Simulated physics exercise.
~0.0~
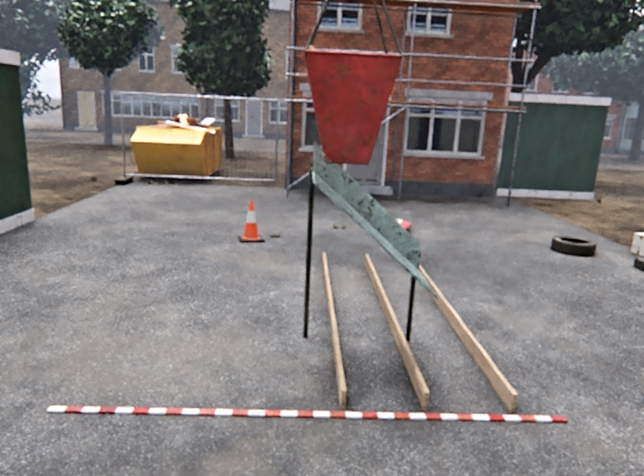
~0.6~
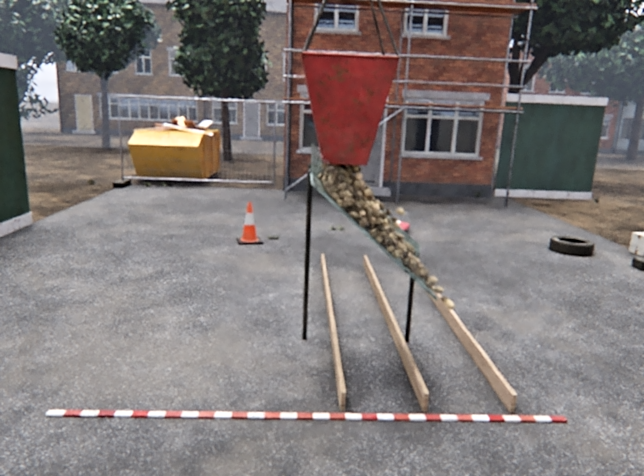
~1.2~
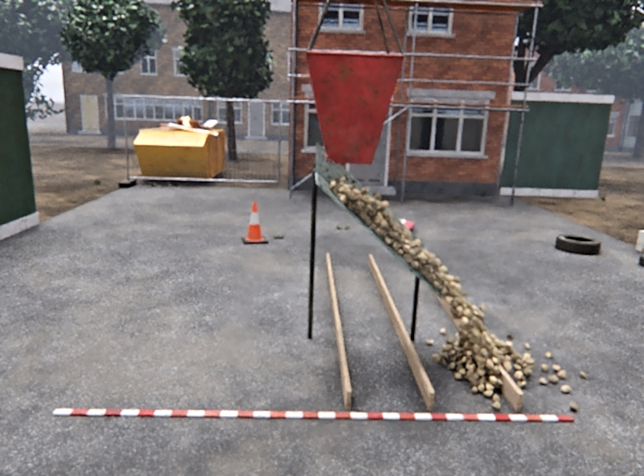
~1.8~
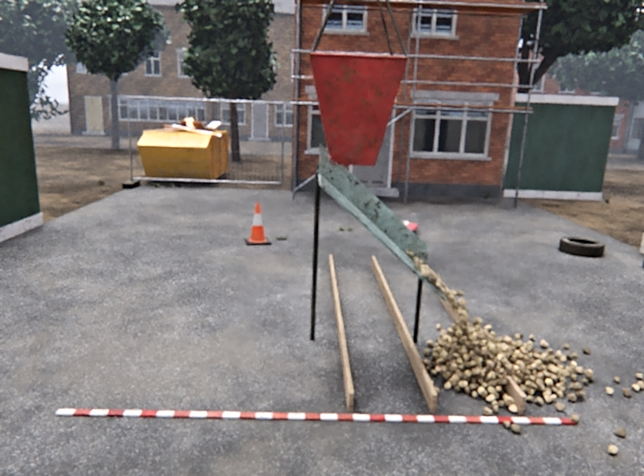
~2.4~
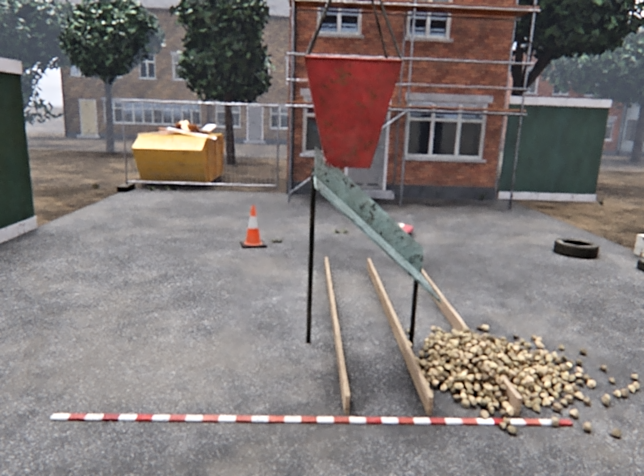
At the start, a red skip hangs above a sloping steel chute in a paved yard, with wooden planks on the ground and a scaffolded brick house behind. Pale brown stones then pour from the bottom of the skip onto the chute and slide down to the right. The stream spills off the lower end and begins piling up around the right-hand plank. Soon the skip's flow stops and the last stones trail off the steel. The stones finally rest in a wide heap, partly in the right bay and partly beyond its outer plank, while the left bay looks empty.
